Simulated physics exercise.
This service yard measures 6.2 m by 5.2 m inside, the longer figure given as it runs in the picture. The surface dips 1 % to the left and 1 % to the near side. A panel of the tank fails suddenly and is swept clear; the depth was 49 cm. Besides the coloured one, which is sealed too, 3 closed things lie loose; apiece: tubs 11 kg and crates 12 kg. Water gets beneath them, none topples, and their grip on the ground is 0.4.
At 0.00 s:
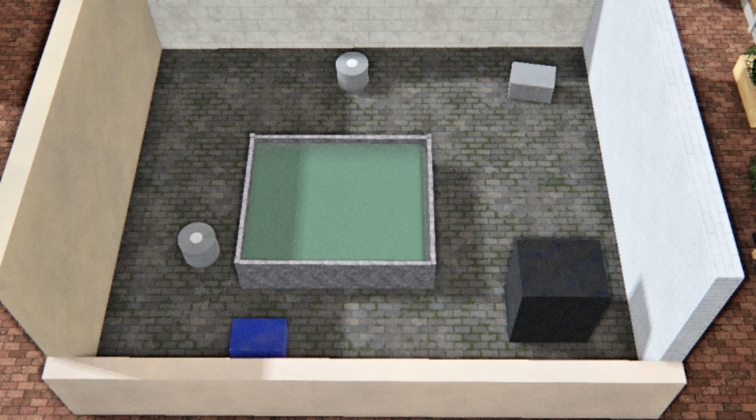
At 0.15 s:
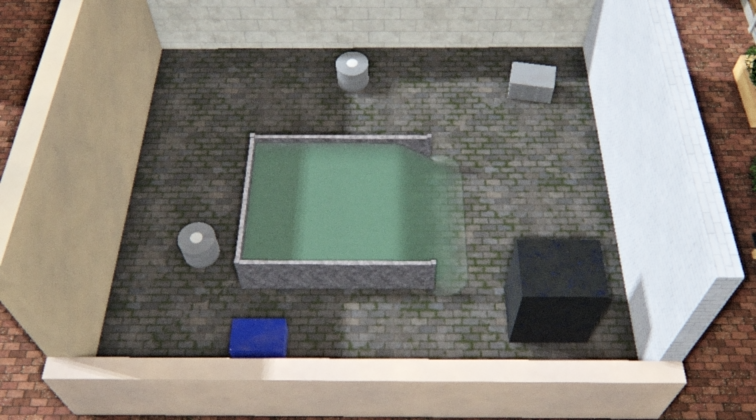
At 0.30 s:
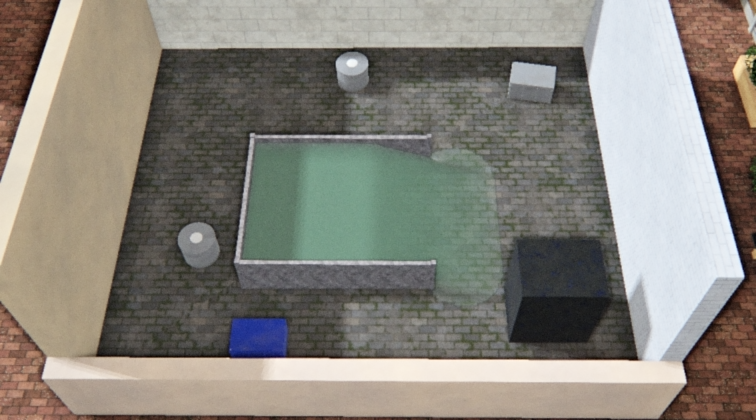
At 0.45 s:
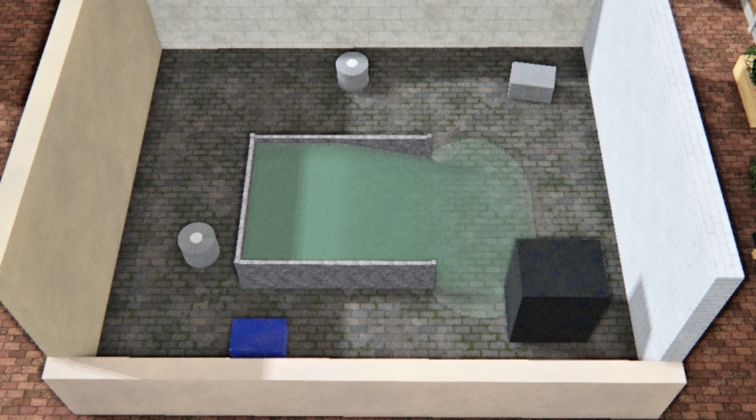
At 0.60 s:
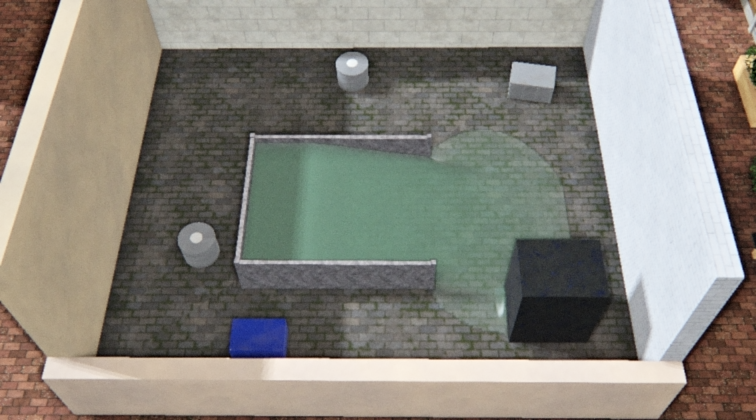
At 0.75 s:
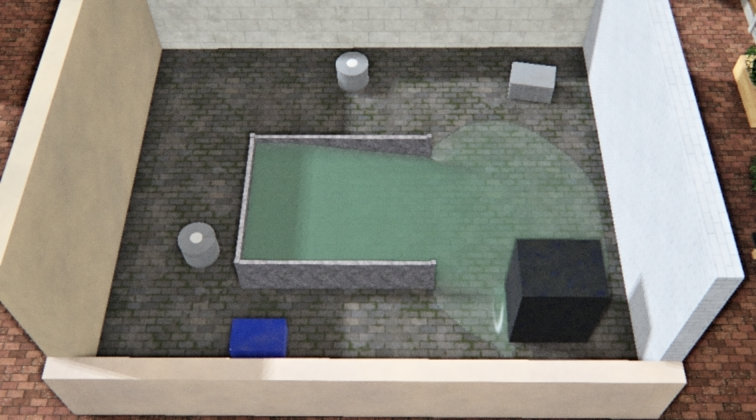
In a walled yard paved with mossy stone, a rectangular tank of green water loses its right side. The water pours out across the paving in a widening rounded sheet, reaching the large dark block and spreading around it, while the blue crate, the pale crate and two grey tubs stay still.
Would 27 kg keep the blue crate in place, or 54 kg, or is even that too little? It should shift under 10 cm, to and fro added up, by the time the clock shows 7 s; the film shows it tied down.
For it, only the larger load is enough.
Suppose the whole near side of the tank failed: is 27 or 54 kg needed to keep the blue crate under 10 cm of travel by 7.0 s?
Then neither load is enough.
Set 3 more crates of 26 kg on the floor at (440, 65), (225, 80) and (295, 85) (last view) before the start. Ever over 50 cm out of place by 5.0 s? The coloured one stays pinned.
In turn: Over, less, under.
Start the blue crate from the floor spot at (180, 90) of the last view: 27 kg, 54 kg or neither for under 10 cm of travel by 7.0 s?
Only the larger holds.
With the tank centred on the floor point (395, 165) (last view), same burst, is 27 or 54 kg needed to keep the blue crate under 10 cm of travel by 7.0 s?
Then only the larger load is enough.
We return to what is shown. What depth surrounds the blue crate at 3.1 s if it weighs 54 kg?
About 1 cm.
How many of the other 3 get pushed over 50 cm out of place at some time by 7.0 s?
That makes 2.
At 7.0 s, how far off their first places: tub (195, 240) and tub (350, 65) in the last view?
In that order: 0 cm, 200 cm.
After 1.4 s the blue crate would be 0 cm from its start with 27 kg and 0 cm from its start with 54 kg; 0 cm of water round it then.
After 3.1 s the blue crate would be 0 cm from its start with 27 kg and 0 cm from its start with 54 kg; 1 cm of water round it then.
After 4.9 s the blue crate would be 10 cm from its start with 27 kg and 0 cm from its start with 54 kg; 8 cm of water round it then.
After 7.0 s the blue crate would be 90 cm from its start with 27 kg and 0 cm from its start with 54 kg; 7 cm of water round it then.
